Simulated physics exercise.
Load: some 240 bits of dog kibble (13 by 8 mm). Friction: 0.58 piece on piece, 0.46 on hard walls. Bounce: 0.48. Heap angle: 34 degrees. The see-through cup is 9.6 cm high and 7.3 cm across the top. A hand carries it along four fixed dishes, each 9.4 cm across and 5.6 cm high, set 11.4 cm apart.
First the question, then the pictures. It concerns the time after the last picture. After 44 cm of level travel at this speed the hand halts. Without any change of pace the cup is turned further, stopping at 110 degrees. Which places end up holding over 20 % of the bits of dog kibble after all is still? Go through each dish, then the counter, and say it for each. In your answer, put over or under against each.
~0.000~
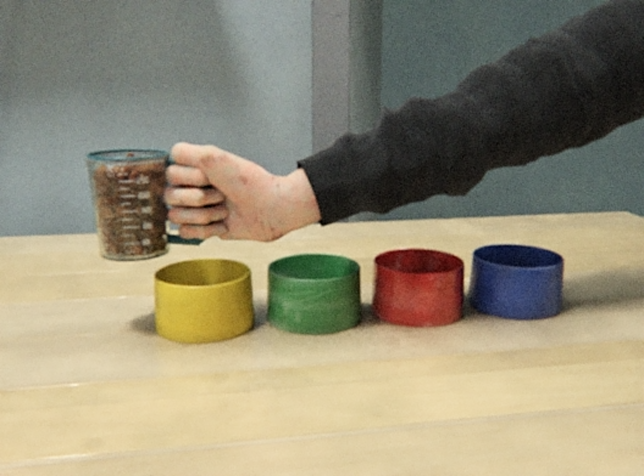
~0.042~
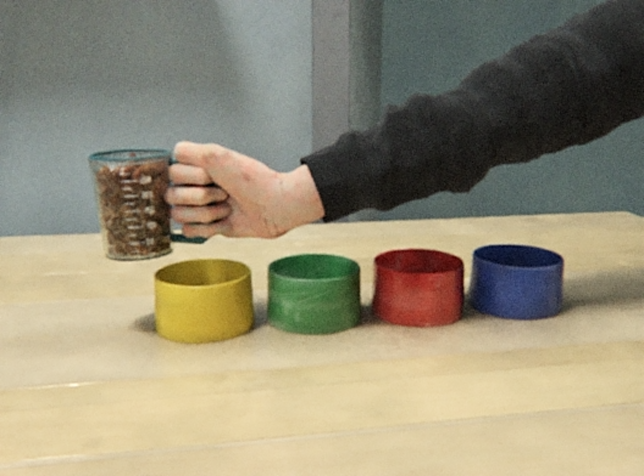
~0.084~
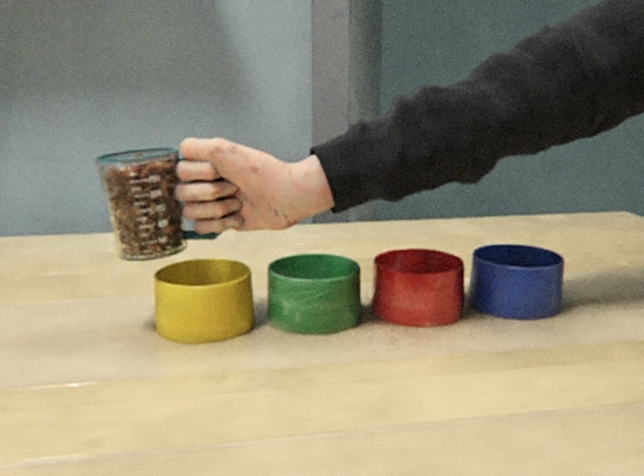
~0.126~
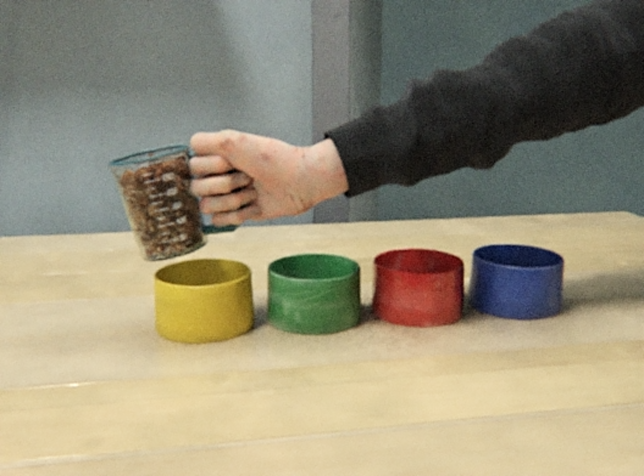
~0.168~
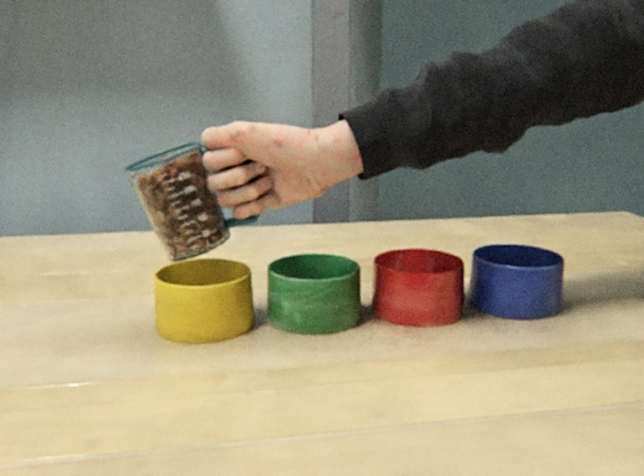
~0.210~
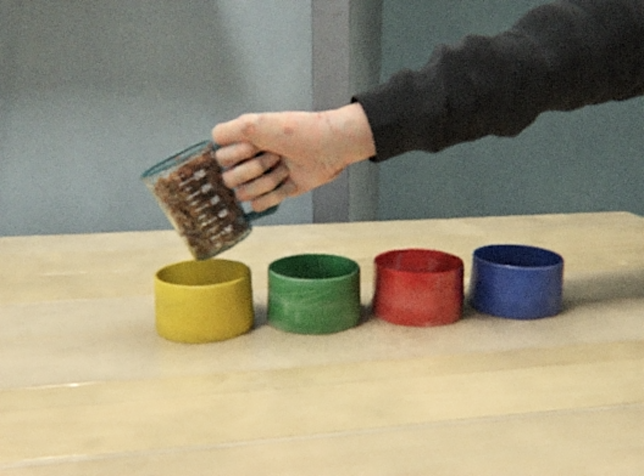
Red dish - over; blue dish - over; green dish - under; yellow dish - under; counter - under.
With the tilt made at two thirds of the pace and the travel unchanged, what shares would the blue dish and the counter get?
Shares: Blue 90, counter 0.
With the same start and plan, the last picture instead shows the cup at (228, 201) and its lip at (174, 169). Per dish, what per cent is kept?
Per cent kept: Red 0, blue 100, green 0, yellow 0.
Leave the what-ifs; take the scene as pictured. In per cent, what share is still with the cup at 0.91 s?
Roughly 60 in a hundred.
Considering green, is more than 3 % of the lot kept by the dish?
Green: True.
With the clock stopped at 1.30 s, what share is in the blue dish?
Estimate to date: Some 15 %.
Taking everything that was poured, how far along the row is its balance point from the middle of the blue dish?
It ends up around 7 cm from that dish's centre, over to the left.
After 0.63 s, tilt 98 degrees; cup holds 95 %, green 5 %.
Then, at 0.91 s, tilt 110 degrees; cup holds 60 %, red 30 %, green 10 %.
After 1.30 s, tilt 110 degrees; cup holds 35 %, red 30 %, blue 15 %, green 10 %.
At rest (3.3 s), red 30 %, blue 50 %, green 10 %, yellow 0 %, counter 10 %.
